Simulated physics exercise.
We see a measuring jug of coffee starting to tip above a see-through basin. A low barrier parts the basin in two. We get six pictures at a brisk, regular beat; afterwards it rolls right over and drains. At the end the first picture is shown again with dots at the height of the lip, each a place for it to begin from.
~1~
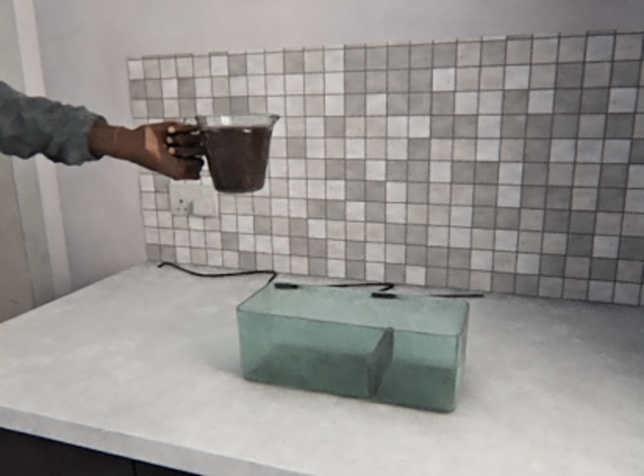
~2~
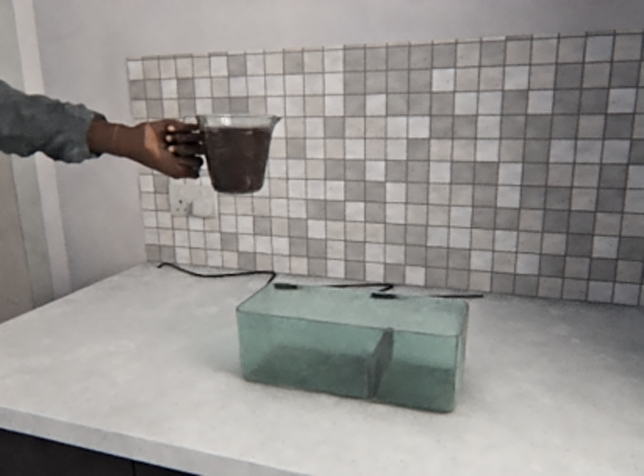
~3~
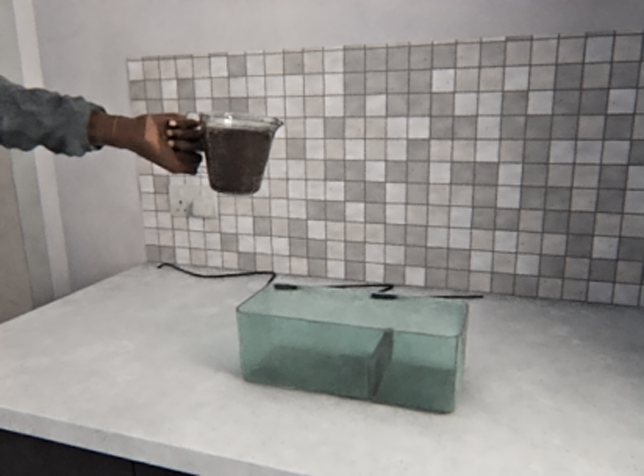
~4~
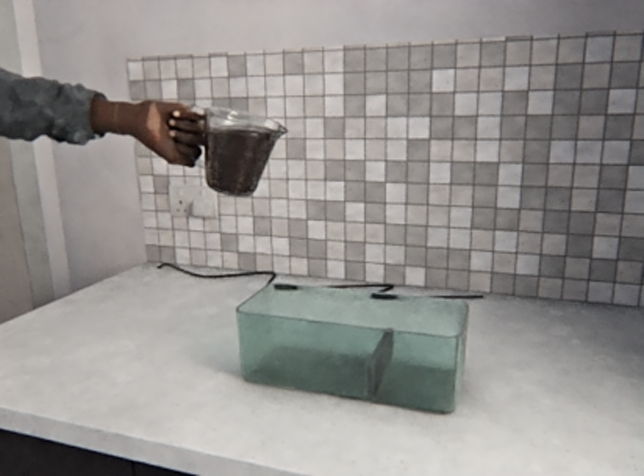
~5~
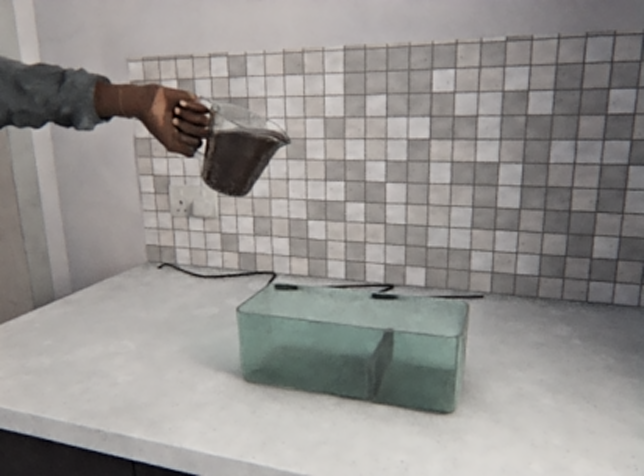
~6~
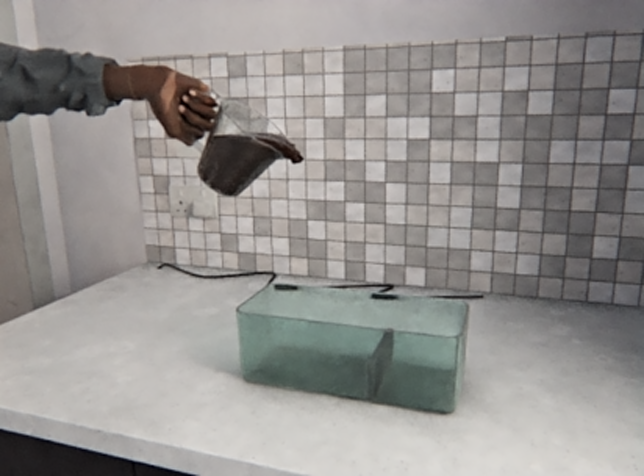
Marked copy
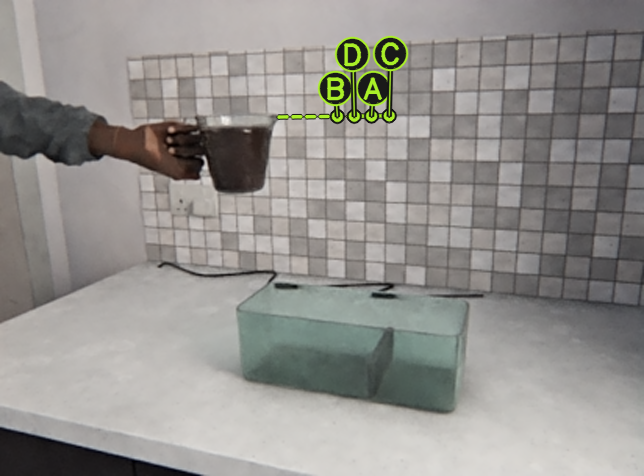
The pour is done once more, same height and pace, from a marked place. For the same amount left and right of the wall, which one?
B is best.
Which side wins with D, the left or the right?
The right side.
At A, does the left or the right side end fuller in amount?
More ends on the right.
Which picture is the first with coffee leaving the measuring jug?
In picture 6.
On the marked copy, A at (371, 116); B at (337, 116); C at (389, 115); D at (354, 116).
Choosing A, about 17 % ends left of the wall and 78 % right of it; 6 % is lost outside.
Choosing B, about 47 % ends left of the wall and 49 % right of it; 4 % is lost outside.
Choosing C, about 19 % ends left of the wall and 76 % right of it; 5 % is lost outside.
Choosing D, about 21 % ends left of the wall and 74 % right of it; 5 % is lost outside.
